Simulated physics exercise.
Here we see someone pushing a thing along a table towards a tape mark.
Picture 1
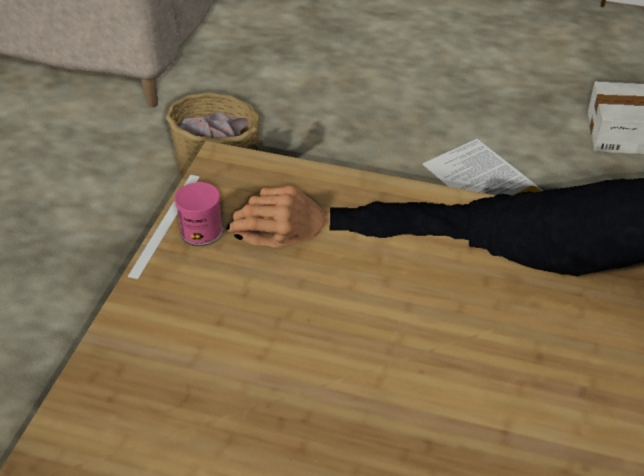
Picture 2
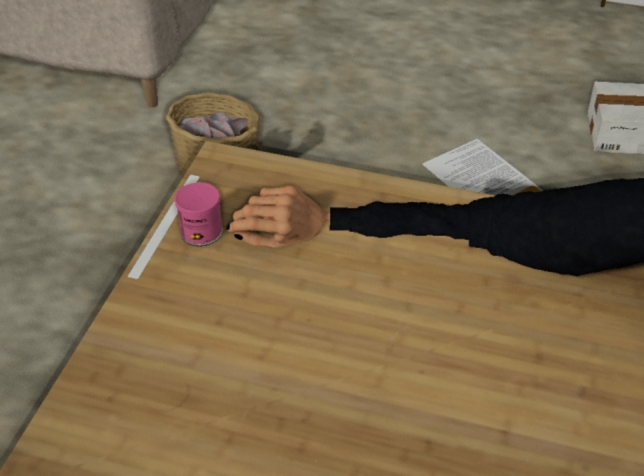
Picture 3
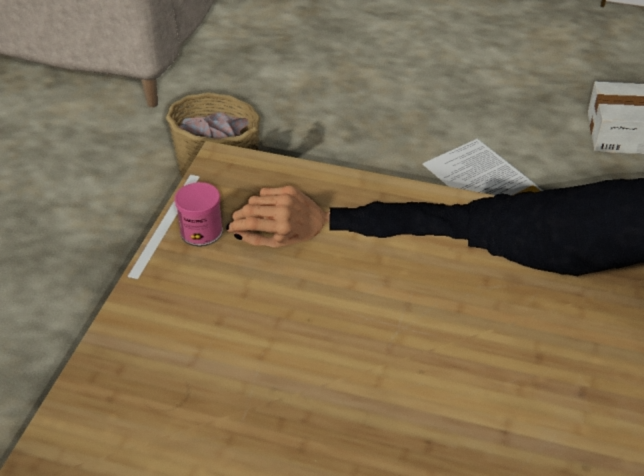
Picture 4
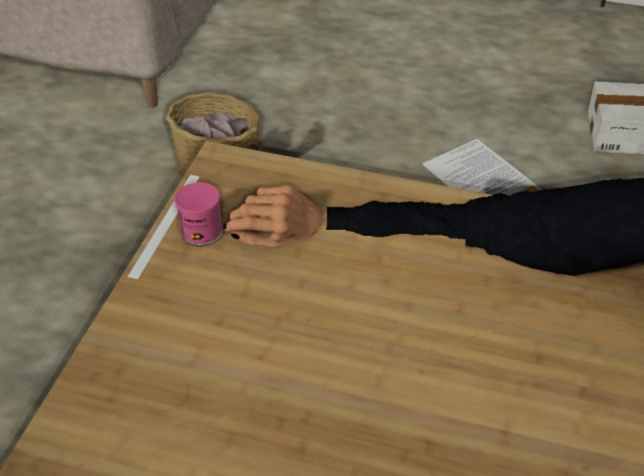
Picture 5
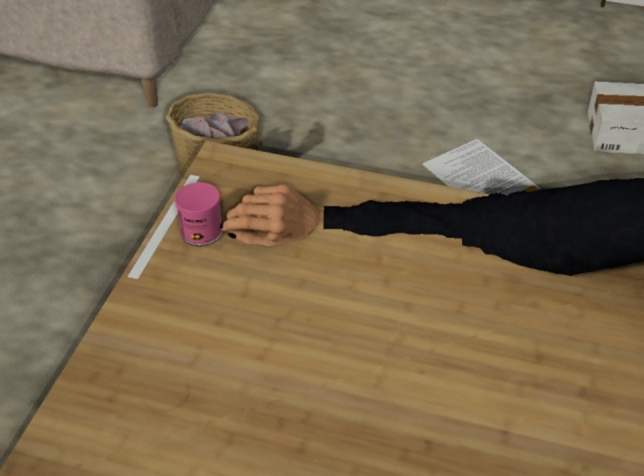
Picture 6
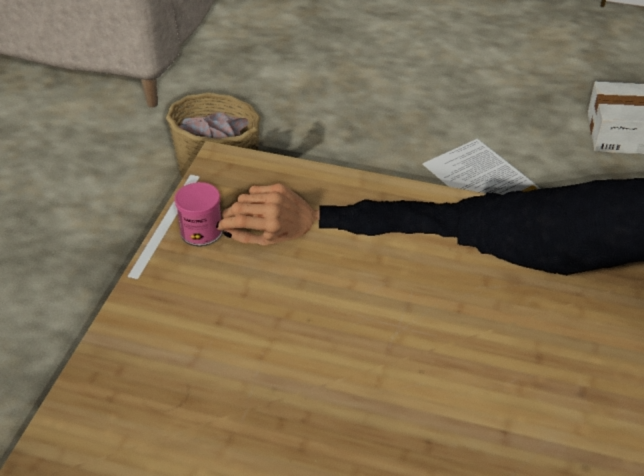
A hand in a black sleeve, reaching in from the right, creeps very slightly left until its fingertips are at the side of a pink tin, seen from above on a wooden table. The tin stands beside a white tape strip near the table's left edge, with a wicker basket, sofa, paper and white box beyond on a grey floor. The tin and the camera stay still.
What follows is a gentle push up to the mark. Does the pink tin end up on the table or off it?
Outcome: The pink tin drops to the floor.
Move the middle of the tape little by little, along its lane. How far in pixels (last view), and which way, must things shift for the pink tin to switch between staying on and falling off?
I'd say close to 16 pixels, heading right.
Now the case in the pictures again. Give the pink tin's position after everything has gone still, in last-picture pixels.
Resting spot: Approximately (84, 443).
Then, 1.28 s later than the last frame, pink tin tilted by 45° near (127, 214).
When it is over, the pink tin goes over the edge, near (84, 443).
